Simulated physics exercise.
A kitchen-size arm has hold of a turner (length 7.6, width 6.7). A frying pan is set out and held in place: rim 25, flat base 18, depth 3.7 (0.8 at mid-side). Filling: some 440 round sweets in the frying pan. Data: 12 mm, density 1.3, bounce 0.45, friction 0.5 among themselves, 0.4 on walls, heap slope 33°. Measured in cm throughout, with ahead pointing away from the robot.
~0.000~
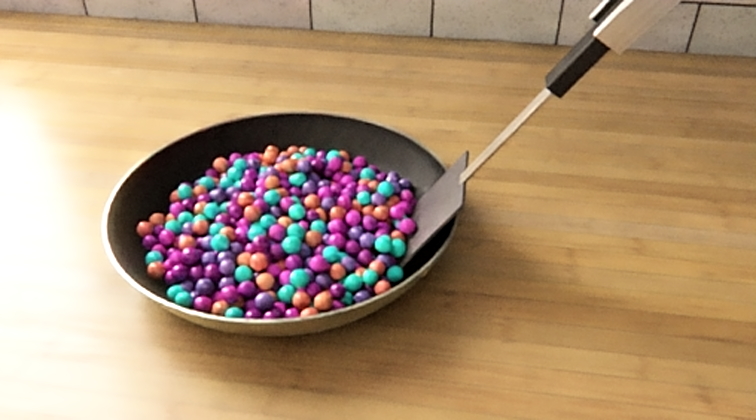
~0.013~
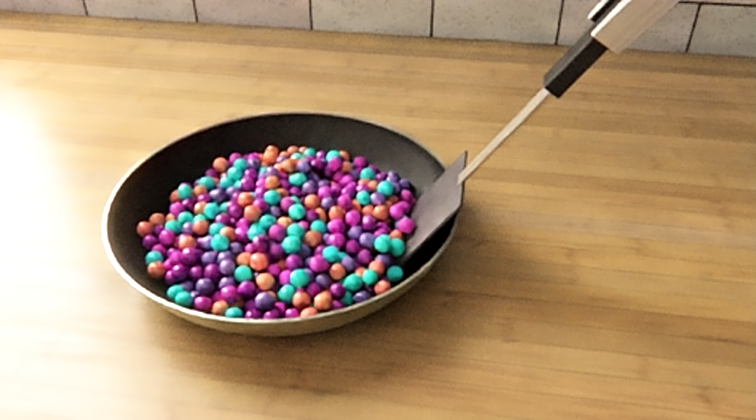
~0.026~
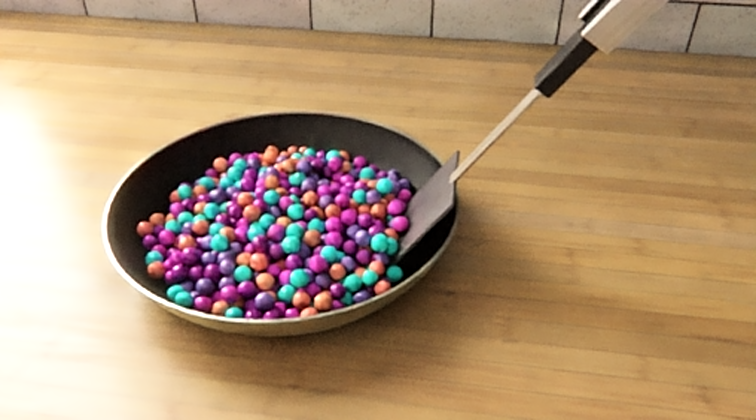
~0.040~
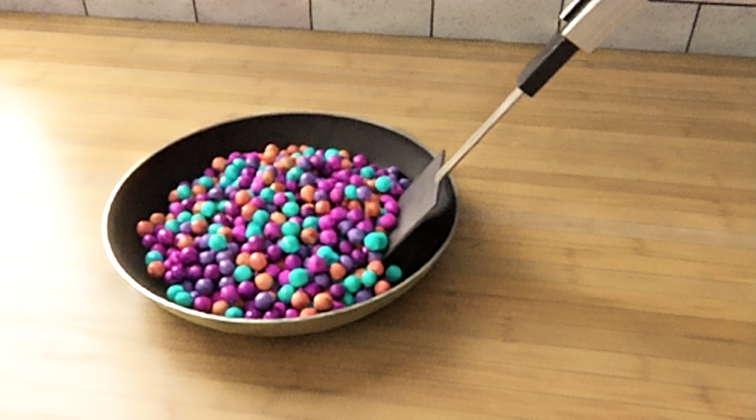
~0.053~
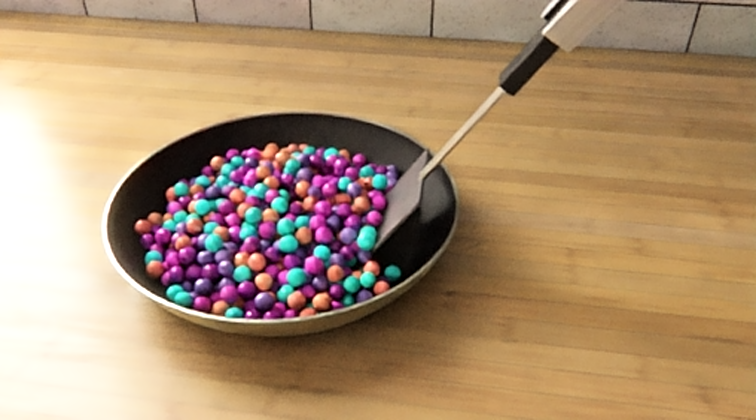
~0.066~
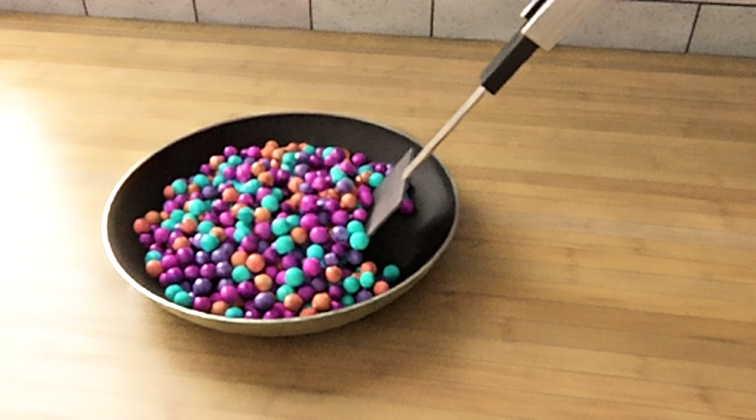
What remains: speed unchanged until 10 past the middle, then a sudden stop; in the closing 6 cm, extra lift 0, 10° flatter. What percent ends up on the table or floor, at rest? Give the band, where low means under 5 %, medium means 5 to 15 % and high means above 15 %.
Band: High.
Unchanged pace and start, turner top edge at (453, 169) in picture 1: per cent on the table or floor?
I'd estimate close to 25 per cent.
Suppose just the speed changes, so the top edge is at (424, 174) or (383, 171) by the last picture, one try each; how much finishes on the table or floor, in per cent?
Close to 15 per cent in the first try and close to 30 per cent in the second.
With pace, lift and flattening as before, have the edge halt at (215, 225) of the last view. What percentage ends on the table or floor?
Something near 0 in a hundred.
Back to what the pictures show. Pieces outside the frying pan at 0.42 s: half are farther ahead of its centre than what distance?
16 cm.
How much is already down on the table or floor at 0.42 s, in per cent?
Some 20 per cent.
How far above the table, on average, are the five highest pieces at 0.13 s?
I'd put them at about 6 centimetres above the table.
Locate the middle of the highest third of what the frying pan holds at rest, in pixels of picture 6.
Look near (191, 208).
After 0.13 s, sloping 56°, highest piece 6 above the table; 436 in the frying pan.
After 0.19 s, sloping 53°, highest piece 6 above the table; 436 in the frying pan.
After 0.42 s, sloping 46°, highest piece 5 above the table; 335 in the frying pan, 89 on the table or floor, 12 on the blade or in flight.
After 1.47 s, sloping 46°, highest piece 4 above the table; 335 in the frying pan, 101 on the table or floor.
At rest, 335 in the frying pan, 101 on the table or floor. That is 23 % on the table or floor.
